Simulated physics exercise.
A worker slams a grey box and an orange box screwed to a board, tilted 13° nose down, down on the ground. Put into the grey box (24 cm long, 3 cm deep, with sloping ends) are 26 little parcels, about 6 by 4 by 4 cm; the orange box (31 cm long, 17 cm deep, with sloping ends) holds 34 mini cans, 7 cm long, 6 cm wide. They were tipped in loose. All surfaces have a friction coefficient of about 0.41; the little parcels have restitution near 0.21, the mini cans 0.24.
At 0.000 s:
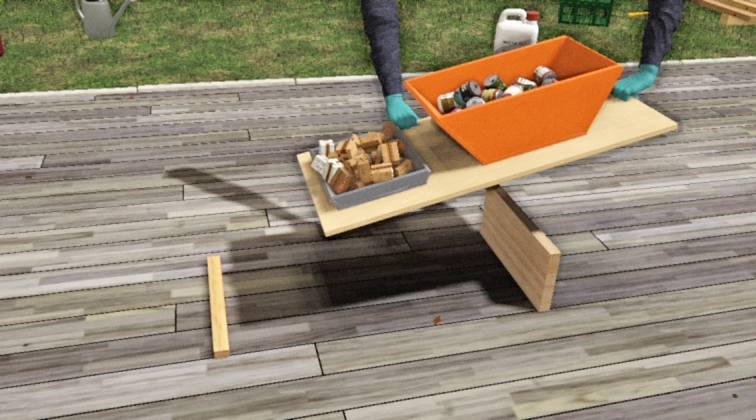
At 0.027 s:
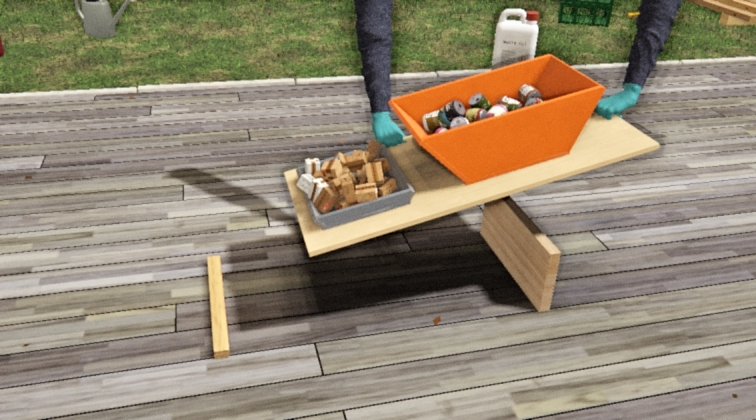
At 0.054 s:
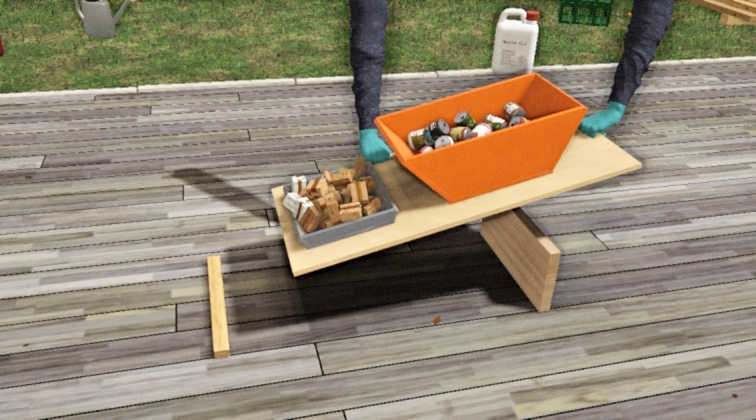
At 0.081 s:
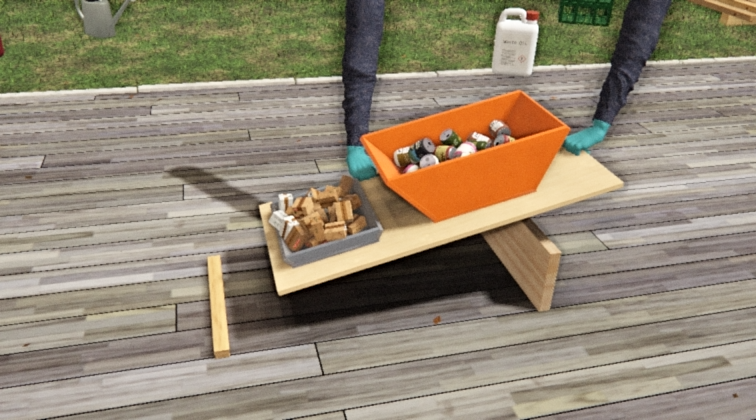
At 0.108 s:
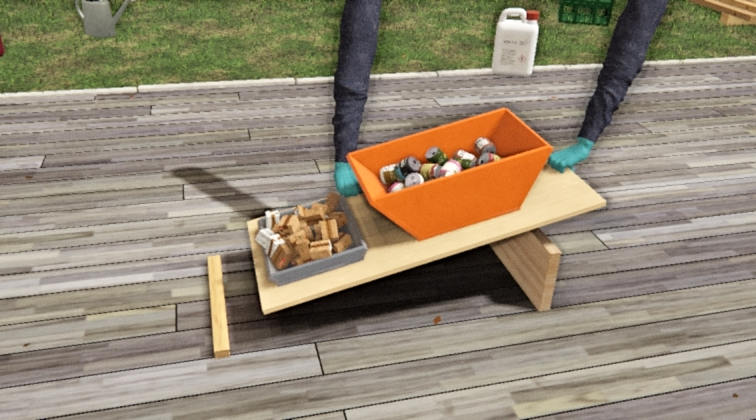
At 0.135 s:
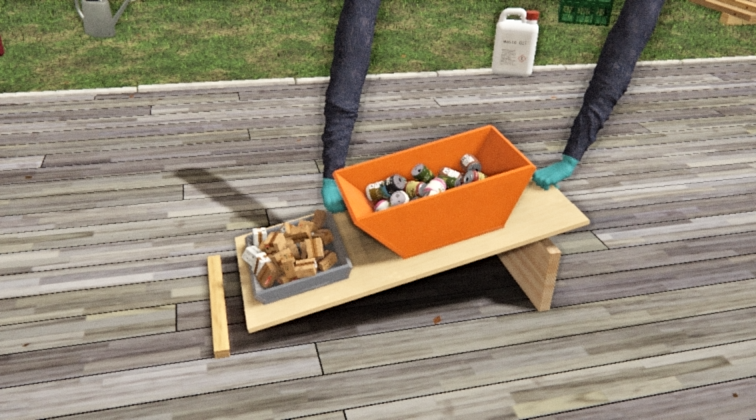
At first, two gloved hands hold a tilted board above a wooden deck, carrying an orange box of small cans and a grey box of little parcels. The arms then lower it steadily down and to the left, keeping its left end lower, while the contents stay inside both boxes.
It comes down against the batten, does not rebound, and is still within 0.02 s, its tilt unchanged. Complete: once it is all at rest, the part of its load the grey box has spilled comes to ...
... over a sixth.
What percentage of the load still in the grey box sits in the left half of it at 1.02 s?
Around 80%.
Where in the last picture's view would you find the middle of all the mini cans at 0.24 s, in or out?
At about (399, 222) in pixels.
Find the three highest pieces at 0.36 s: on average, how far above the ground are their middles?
Mean height: Near 30 cm.
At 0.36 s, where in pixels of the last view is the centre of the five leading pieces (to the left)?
Centre: Approx. (206, 302) px.
After 0.16 s, it lands.
After 0.24 s, 1 of 26 out of the grey box and 0 of 34 out of the orange box.
After 0.36 s, 7 of 26 out of the grey box and 0 of 34 out of the orange box.
After 0.58 s, 10 of 26 out of the grey box and 0 of 34 out of the orange box.
Outcome (at 1.02 s), 10 of 26 out of the grey box and 0 of 34 out of the orange box. Asked share, 10 of 26, 38 per cent.
